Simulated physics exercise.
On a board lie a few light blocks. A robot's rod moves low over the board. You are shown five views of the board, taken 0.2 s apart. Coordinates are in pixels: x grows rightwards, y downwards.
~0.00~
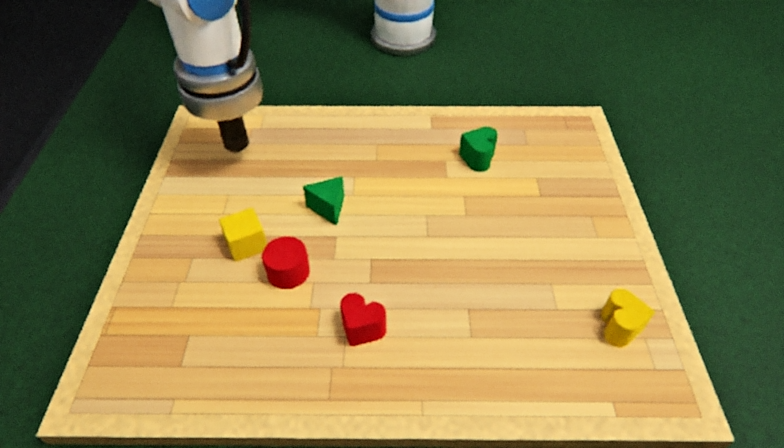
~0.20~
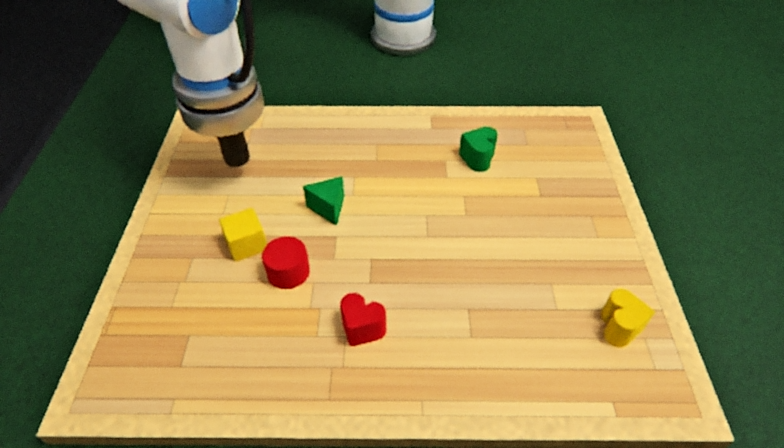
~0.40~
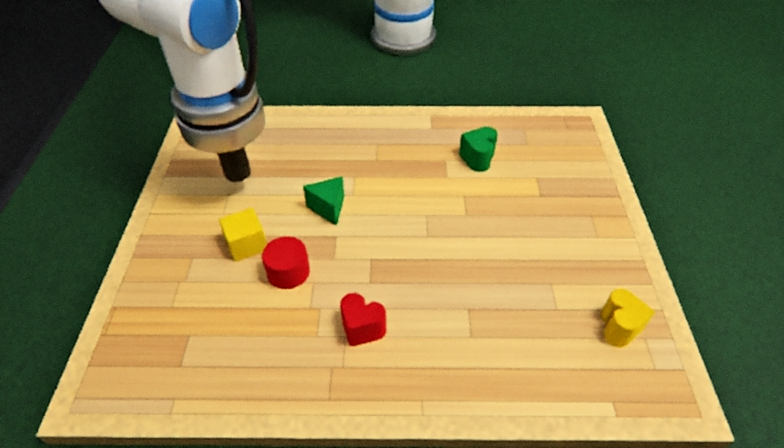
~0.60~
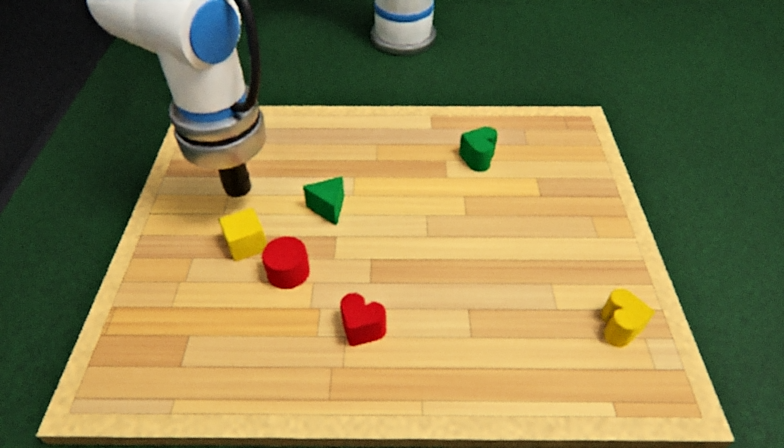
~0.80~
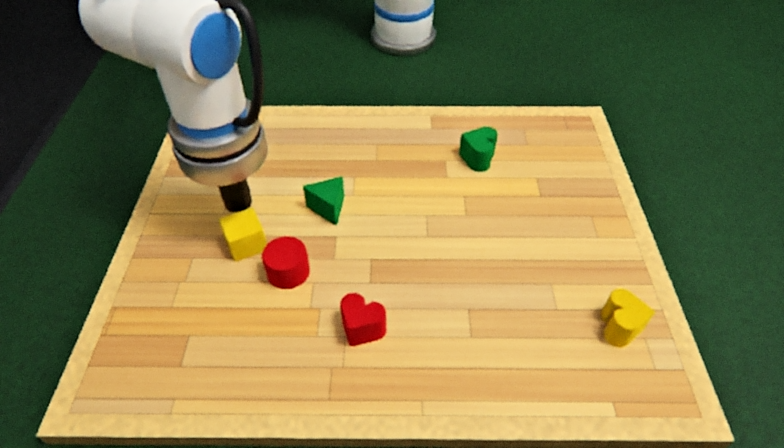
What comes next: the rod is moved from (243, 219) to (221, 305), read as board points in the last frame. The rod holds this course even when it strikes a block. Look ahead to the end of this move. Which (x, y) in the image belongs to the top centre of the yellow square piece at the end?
Its top middle is near (248, 292).
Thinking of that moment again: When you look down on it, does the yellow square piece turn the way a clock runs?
No, that is not what happens.
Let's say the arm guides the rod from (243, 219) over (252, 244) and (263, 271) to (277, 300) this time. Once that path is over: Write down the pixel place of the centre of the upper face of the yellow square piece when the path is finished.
At the end it should sit near (235, 292).
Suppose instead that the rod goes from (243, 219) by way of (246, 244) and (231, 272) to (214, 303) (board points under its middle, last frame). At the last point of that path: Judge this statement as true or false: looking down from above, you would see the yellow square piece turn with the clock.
That statement is not accurate.
What follows on the original path. One third of the way, rod (232, 231); yellow square piece (240, 249), turned 10° anticlockwise; red disc (286, 254).
Two thirds of the way, rod (225, 260); yellow square piece (242, 275), turned 25° anticlockwise; red disc (289, 257).
At the end, rod (216, 291); yellow square piece (248, 292), turned 55° anticlockwise; red disc (289, 257); green three-sided block still.
